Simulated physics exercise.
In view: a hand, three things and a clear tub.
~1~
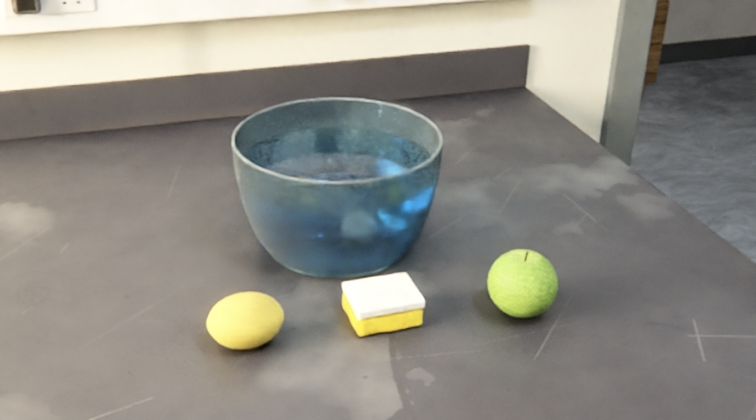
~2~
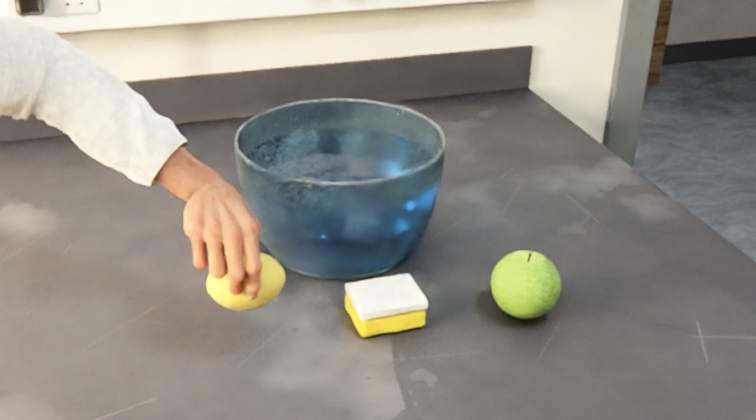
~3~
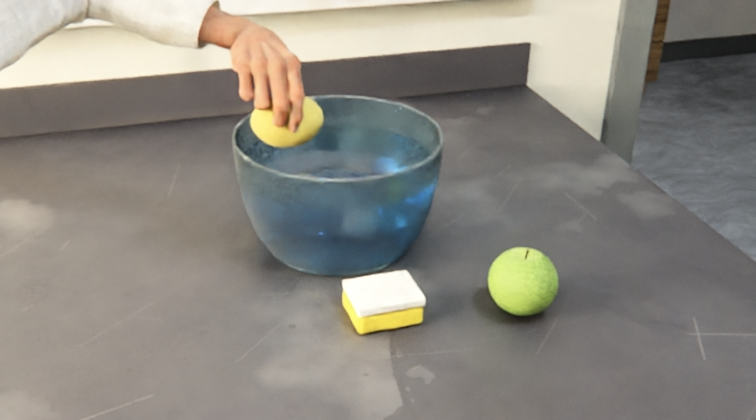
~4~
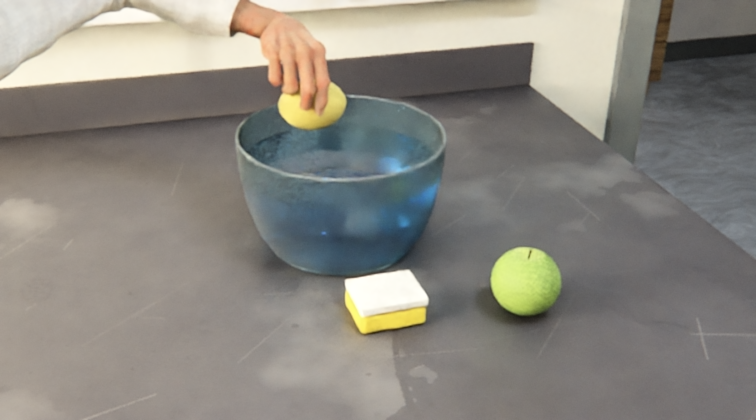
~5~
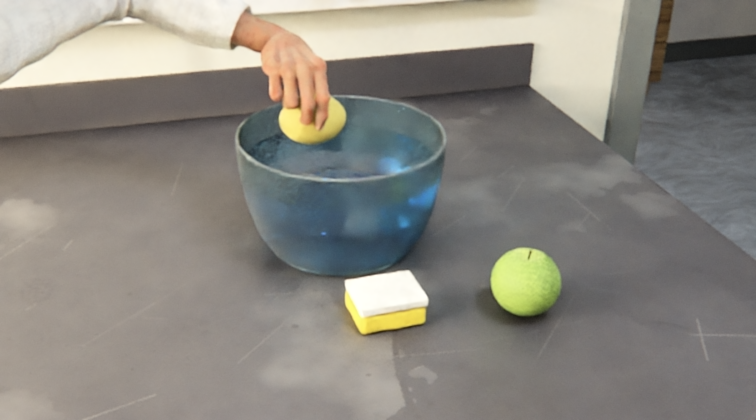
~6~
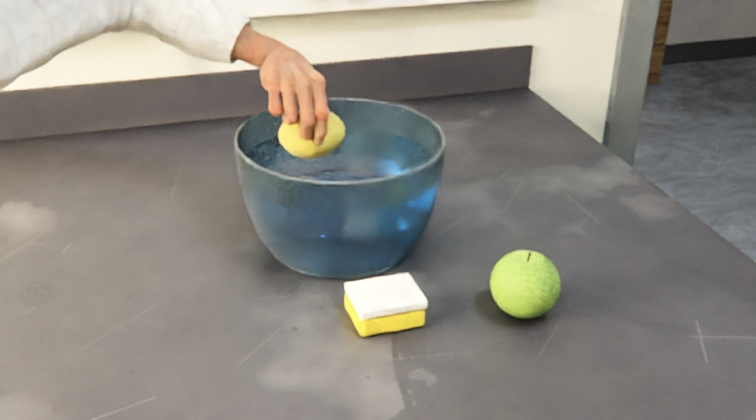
On a dark, scuffed countertop, a lemon, a yellow-and-white sponge and a green apple sit in a row before a clear bluish tub of water. A hand reaches in from the left, picks up the lemon and carries it up over the tub, then lowers it inside the rim, just above the water.
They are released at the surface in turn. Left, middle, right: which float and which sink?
Left stays at the surface; middle stays at the surface; right stays at the surface.
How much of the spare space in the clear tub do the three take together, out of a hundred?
I make it 20 per cent.
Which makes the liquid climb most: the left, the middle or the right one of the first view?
It is the one on the right.
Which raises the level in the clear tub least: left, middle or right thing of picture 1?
That is the middle thing.
Shortly, the lemon bobs at the top.
Then, the sponge bobs at the top.
At the finish, the apple bobs at the top; afloat, lemon, sponge and apple.
